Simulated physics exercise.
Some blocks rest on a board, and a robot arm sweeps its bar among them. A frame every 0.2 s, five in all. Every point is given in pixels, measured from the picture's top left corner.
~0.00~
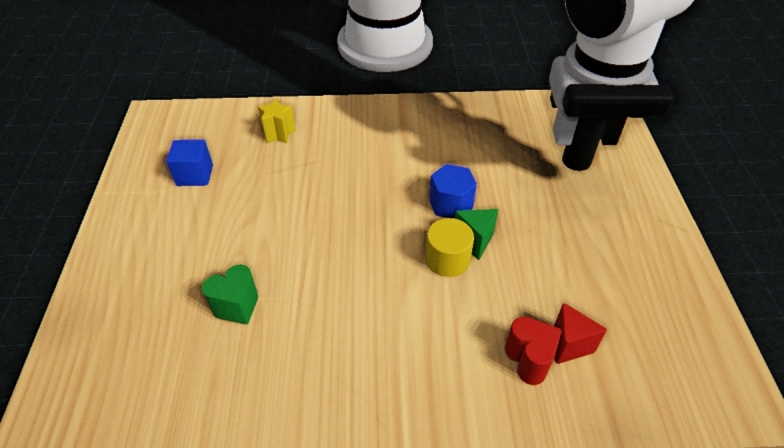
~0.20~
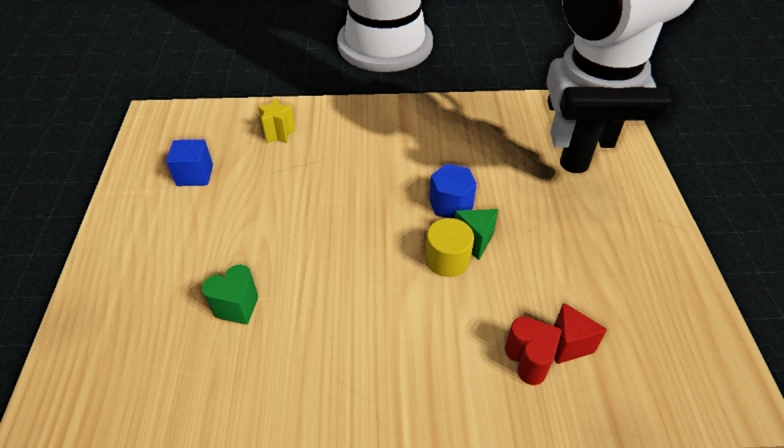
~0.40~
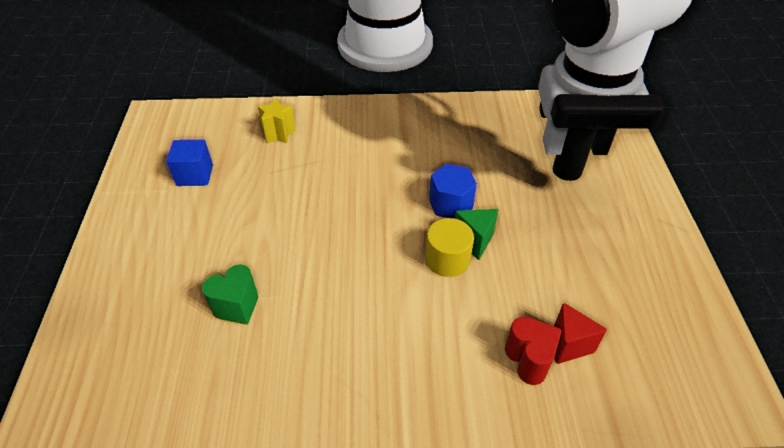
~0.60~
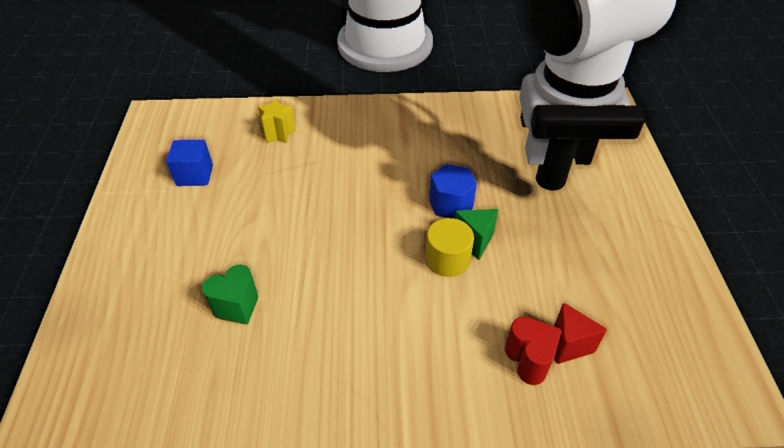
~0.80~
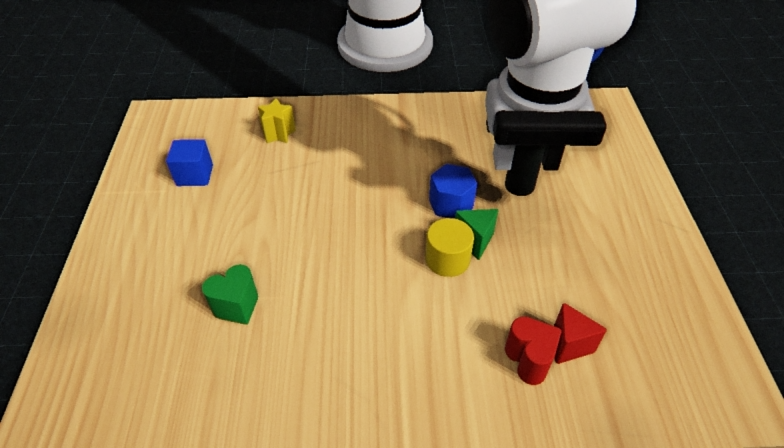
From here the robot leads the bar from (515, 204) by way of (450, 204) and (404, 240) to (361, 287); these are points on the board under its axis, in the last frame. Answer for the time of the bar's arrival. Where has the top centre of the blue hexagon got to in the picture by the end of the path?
At (388, 186).
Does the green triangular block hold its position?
In short: Yes.
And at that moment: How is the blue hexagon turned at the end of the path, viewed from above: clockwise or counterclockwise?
Short answer: Clockwise.
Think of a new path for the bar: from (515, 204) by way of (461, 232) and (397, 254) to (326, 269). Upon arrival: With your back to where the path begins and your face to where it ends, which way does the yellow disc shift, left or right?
Pushed left.
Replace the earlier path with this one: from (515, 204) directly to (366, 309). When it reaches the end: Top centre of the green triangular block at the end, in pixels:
At roughly (482, 241).
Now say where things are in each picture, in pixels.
The first frame shows bar tip (576, 162); block tops, yellow disc (451, 235); blue hexagon (454, 179); green triangular block (479, 218).
The second frame shows bar (574, 164); blocks unchanged.
The third frame shows bar (567, 171); blocks unchanged.
The fourth frame shows bar (550, 181); blocks unchanged.
The fifth frame shows bar (520, 186); yellow disc (451, 235); blue hexagon (454, 179); green triangular block (479, 218).
On the path given first. One third of the way, bar (451, 186); blue hexagon (416, 181).
Two thirds of the way, bar (404, 223); blue hexagon (388, 186), turned 50° clockwise.
At the end, bar (359, 270); yellow disc in place; blue hexagon (388, 186), turned 50° clockwise; green triangular block in place.
